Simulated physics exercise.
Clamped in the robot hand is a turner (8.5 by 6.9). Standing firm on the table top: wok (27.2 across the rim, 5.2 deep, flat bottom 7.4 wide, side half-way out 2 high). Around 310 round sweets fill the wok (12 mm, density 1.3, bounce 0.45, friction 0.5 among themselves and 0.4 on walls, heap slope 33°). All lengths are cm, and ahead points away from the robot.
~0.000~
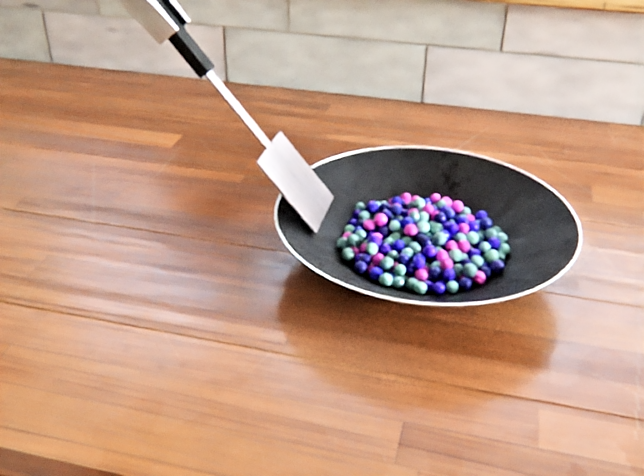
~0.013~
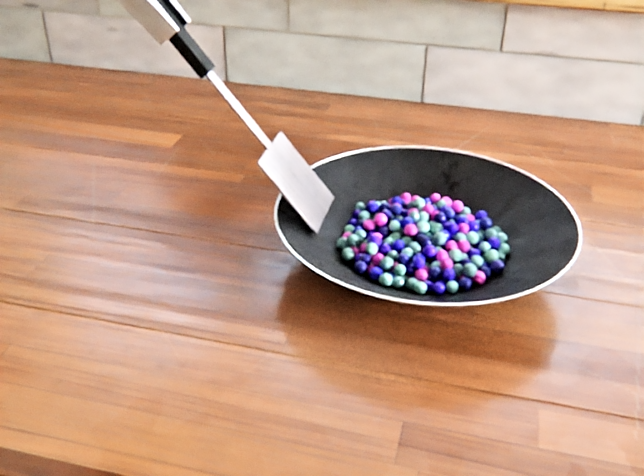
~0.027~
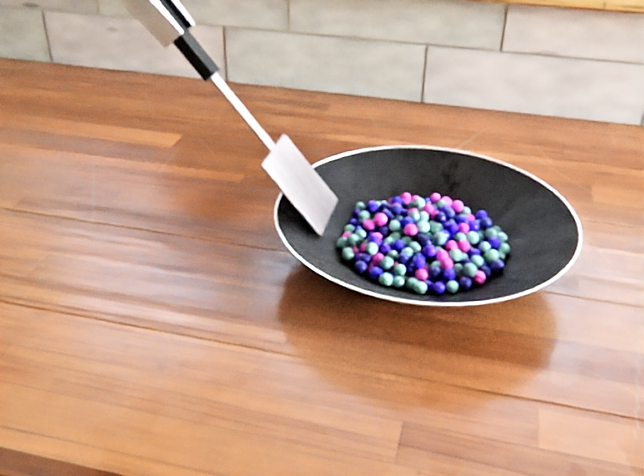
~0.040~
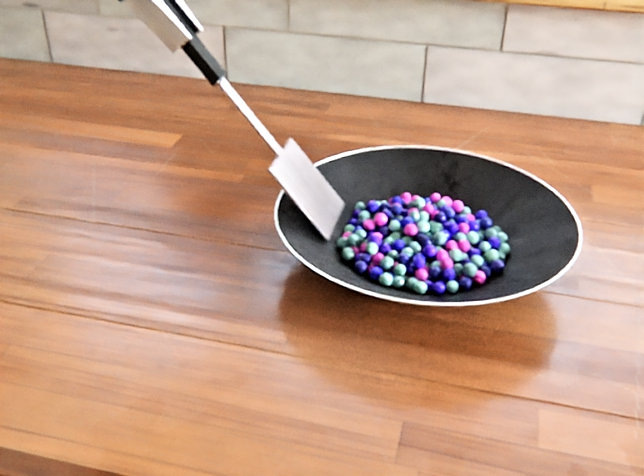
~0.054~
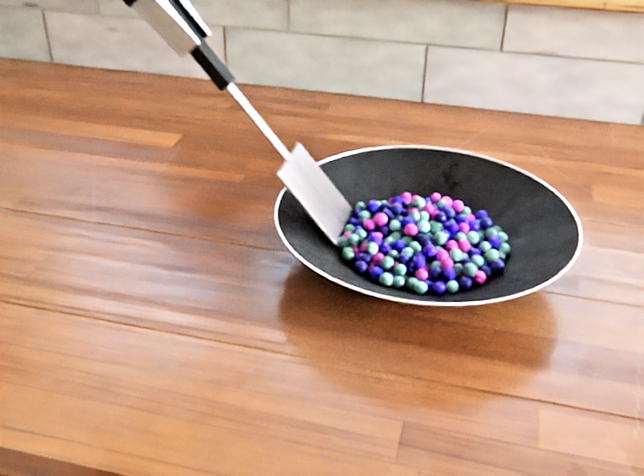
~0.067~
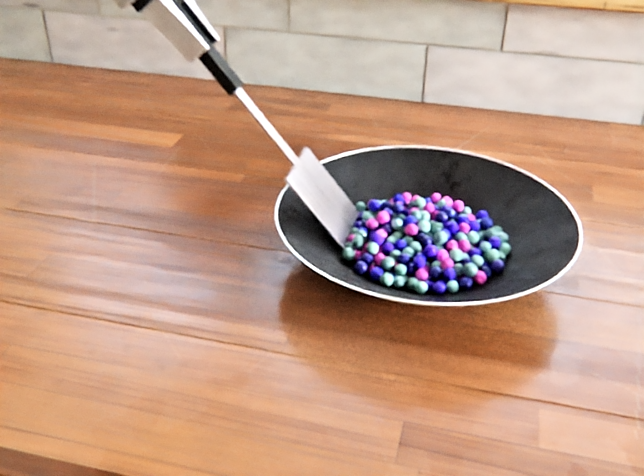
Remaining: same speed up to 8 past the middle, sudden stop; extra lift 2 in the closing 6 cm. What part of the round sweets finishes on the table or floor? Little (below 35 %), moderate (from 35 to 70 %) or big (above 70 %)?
On the table or floor the share is little, below 35 %.
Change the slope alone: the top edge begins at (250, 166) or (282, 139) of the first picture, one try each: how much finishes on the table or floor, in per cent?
Some 15 and 30 per cent.
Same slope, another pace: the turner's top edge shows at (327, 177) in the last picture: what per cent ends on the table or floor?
Some 45 per cent.
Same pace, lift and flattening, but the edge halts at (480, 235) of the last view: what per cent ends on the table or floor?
About 0 per cent.
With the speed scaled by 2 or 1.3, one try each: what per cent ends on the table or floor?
About 45 and 30 per cent.
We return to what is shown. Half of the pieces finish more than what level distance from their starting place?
Roughly 7 cm.
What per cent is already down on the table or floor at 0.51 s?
About 20 per cent.
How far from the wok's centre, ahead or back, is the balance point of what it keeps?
Roughly 4.5 cm ahead.
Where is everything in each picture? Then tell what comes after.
In the first frame, turner top edge at (268, 146), sloping 50°; upper third of the load around (420, 233), from x 345 to 505, top at y 200; 307 in the wok.
In the second frame, turner top edge at (269, 147), sloping 50°; upper third of the load around (420, 233), from x 345 to 505, top at y 200.
In the third frame, turner top edge at (273, 149), sloping 50°; upper third of the load around (420, 233), from x 345 to 505, top at y 200.
In the fourth frame, turner top edge at (280, 154), sloping 50°; upper third of the load around (420, 232), from x 345 to 505, top at y 200.
In the fifth frame, turner top edge at (288, 158), sloping 50°; upper third of the load around (420, 232), from x 345 to 505, top at y 200.
In the sixth frame, turner top edge at (296, 163), sloping 50°; upper third of the load around (421, 233), from x 350 to 505, top at y 200; 307 in the wok.
By 0.17 s, sloping 50°, highest piece 6 above the table; 307 in the wok.
By 0.26 s, sloping 50°, highest piece 7 above the table; 303 in the wok, 1 on the table or floor, 3 on the blade or in flight.
By 0.51 s, sloping 50°, highest piece 7 above the table; 242 in the wok, 60 on the table or floor, 5 on the blade or in flight.
By 1.56 s, sloping 50°, highest piece 7 above the table; 242 in the wok, 65 on the table or floor.
Final count, 242 in the wok, 65 on the table or floor. That is 21 % on the table or floor.
